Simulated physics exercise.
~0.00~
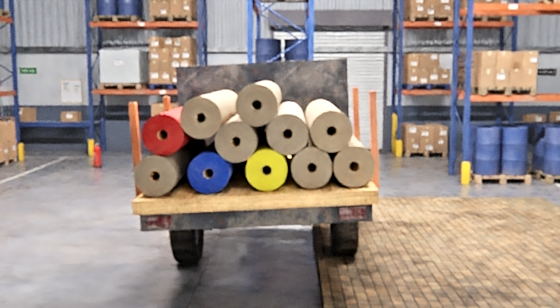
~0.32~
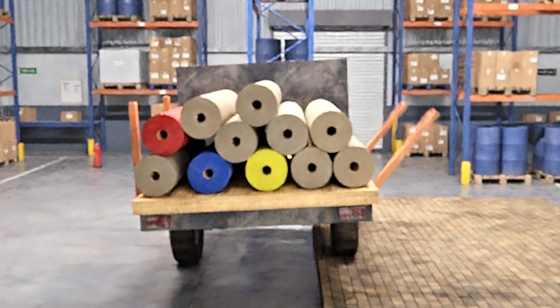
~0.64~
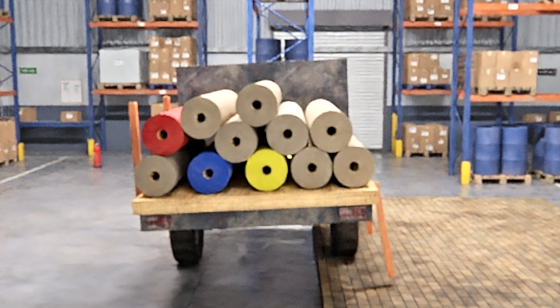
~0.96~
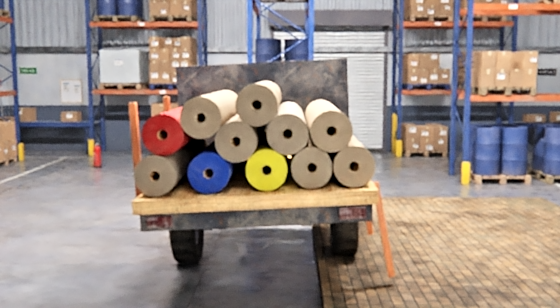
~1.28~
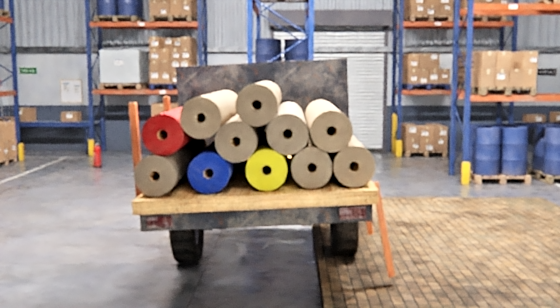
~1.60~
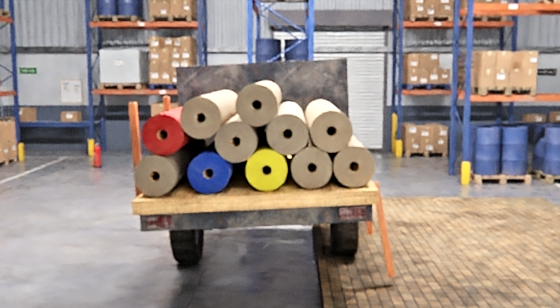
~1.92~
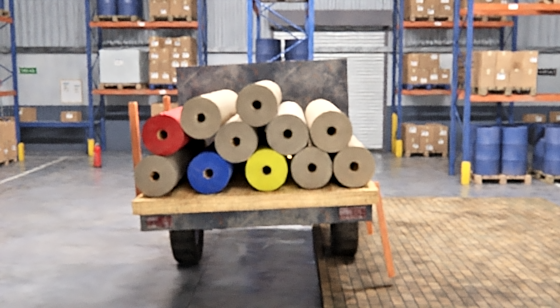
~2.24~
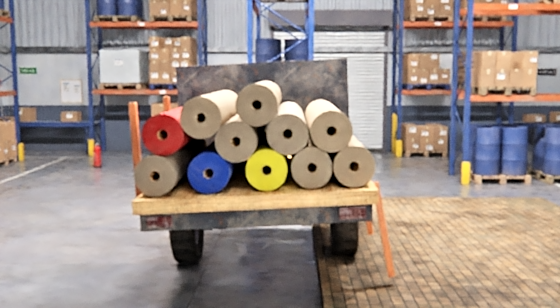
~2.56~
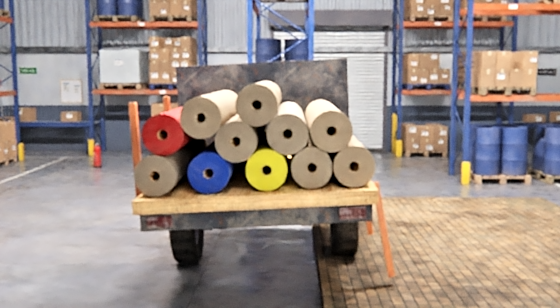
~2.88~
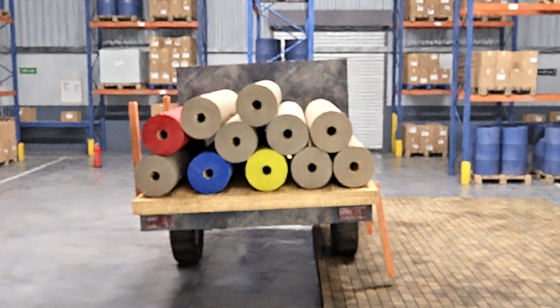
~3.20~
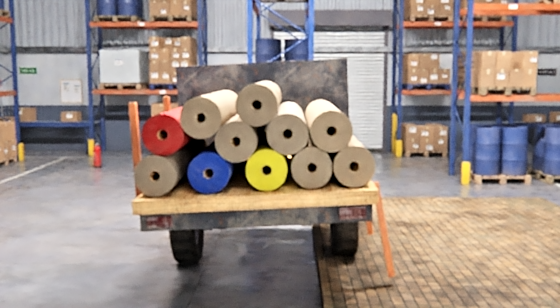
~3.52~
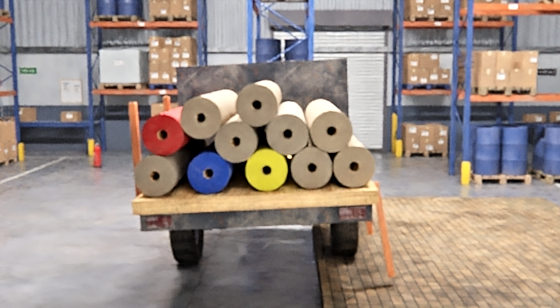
In a warehouse lined with blue and orange racks of boxes and barrels, a flatbed trailer stands still, seen from behind by a steady camera. Its wooden deck carries a stack of brown rolls seen end-on, with a red one raised at the left, a blue one low on the left and a yellow one low near the middle. Orange posts stand at both sides. The right-hand posts swing outward and down until they hang below the deck edge, while the left ones stay upright. The rolls stay stacked, and none falls to the floor.
